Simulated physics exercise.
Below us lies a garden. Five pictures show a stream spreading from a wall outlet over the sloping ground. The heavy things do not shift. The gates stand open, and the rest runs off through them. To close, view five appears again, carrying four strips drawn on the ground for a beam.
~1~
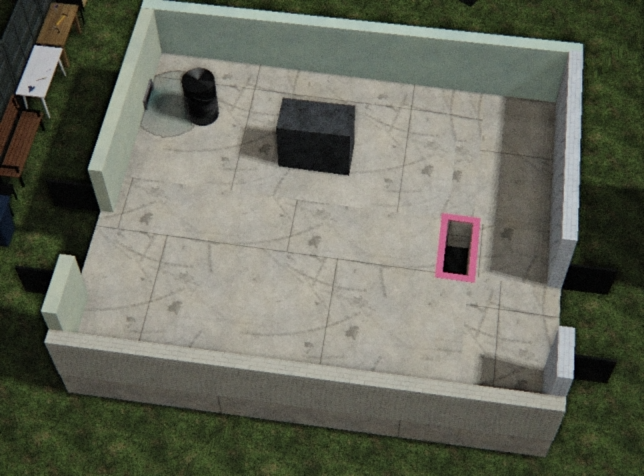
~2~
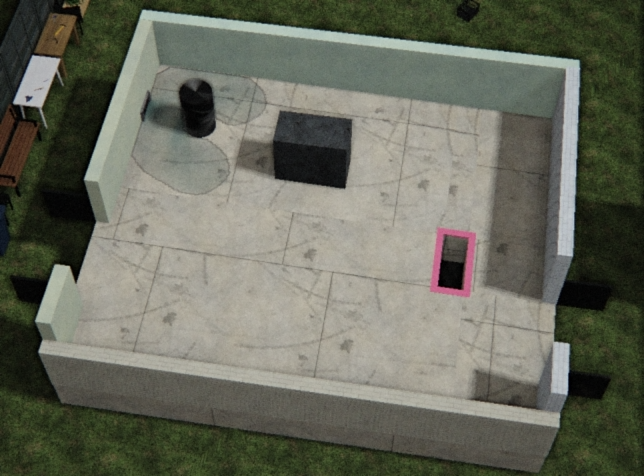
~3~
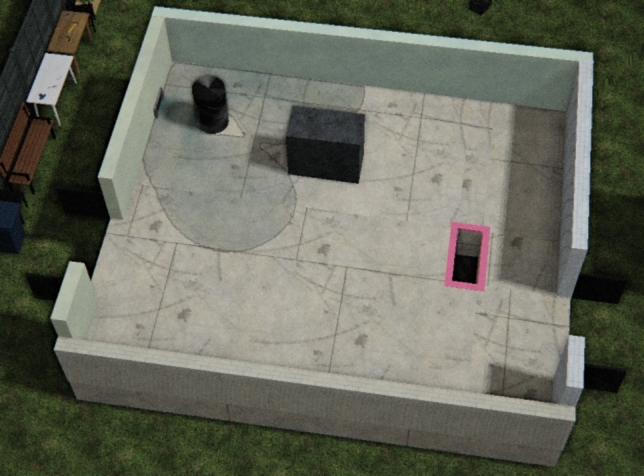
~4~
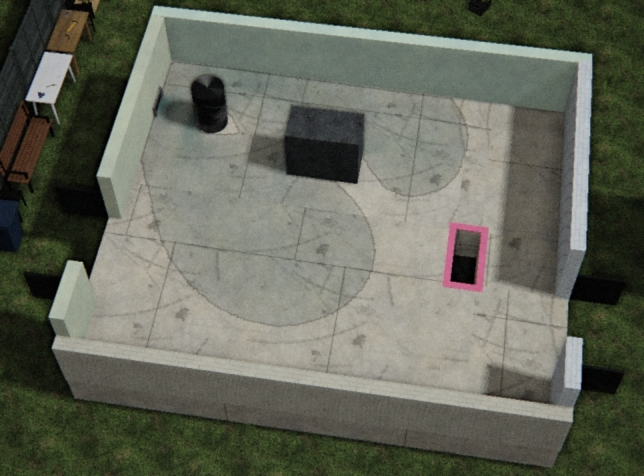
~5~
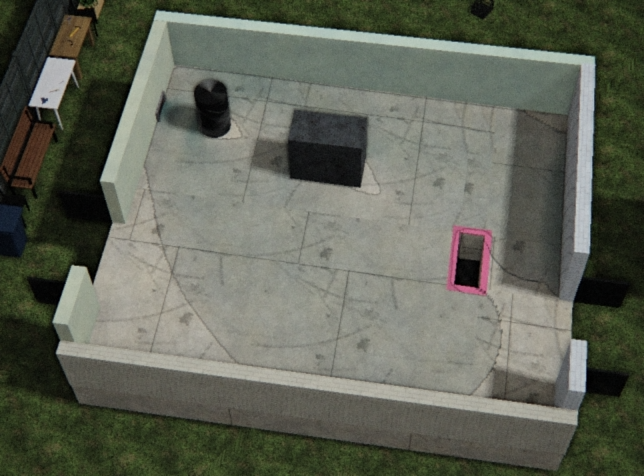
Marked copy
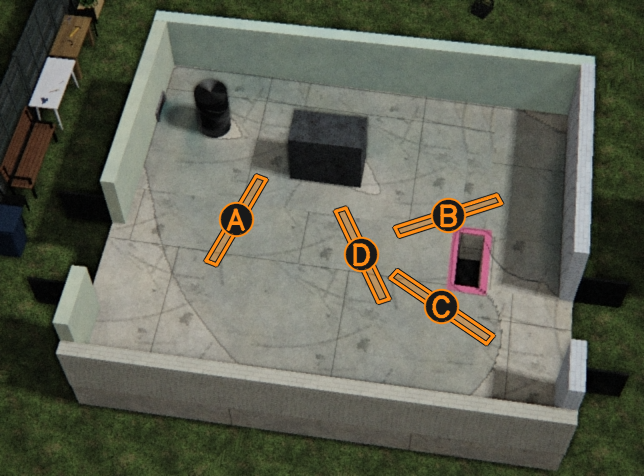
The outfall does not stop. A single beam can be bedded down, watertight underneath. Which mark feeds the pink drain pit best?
Choose C.
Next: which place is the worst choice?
Here it is place B.
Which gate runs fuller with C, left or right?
The right one.
On the marked copy, A from (211, 262) to (261, 177); B from (397, 231) to (499, 199); C from (393, 274) to (489, 339); D from (340, 209) to (383, 300).
For place A, about 10 % of the stream runs into the pink drain pit, about 90 % out by the gates.
For place B, about 6 % of the stream runs into the pink drain pit, about 94 % out by the gates.
For place C, about 15 % of the stream runs into the pink drain pit, about 84 % out by the gates.
For place D, about 10 % of the stream runs into the pink drain pit, about 90 % out by the gates.
